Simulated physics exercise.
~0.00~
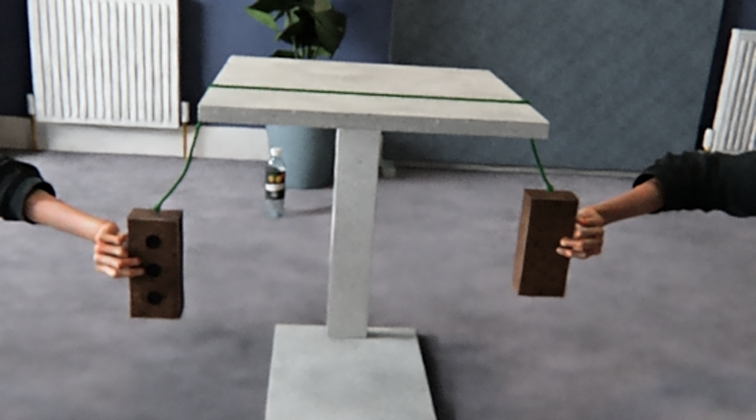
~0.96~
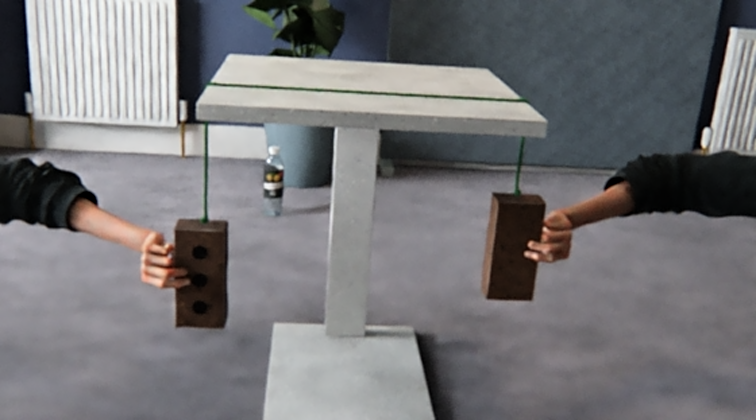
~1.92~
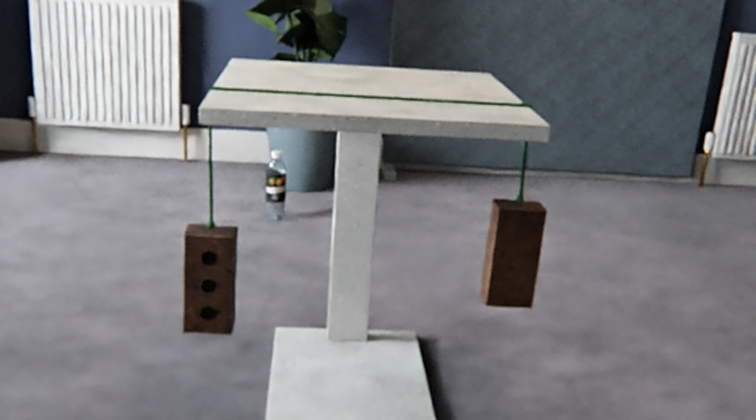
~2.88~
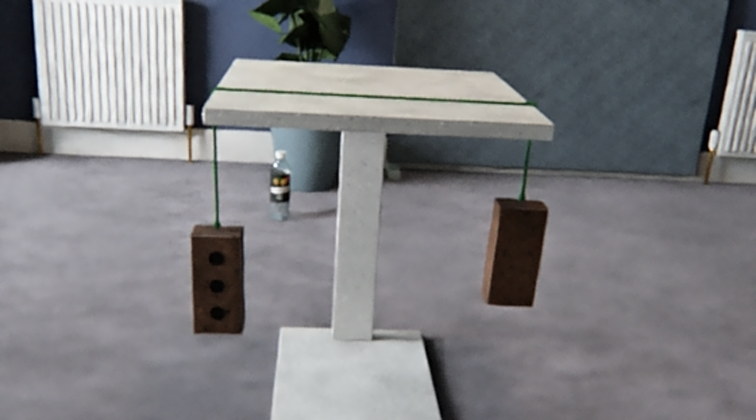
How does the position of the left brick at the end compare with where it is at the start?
At the start the left brick is held out to the left of the table, and by the end it hangs farther right and slightly lower, straight below the table's left edge.
In a room with grey carpet, white radiators and a potted plant, a slightly swaying camera faces a small pale table on a single post from the front. A green cord lies across its top and runs over both edges to a brown brick on each side, the left one showing three dark holes. A hand at each side holds a brick out from the table, then both bring them inward until the cord hangs straight down. The hands let go and withdraw out of view. Both bricks stay hanging, with neither side sinking, and the cord keeps its balance.
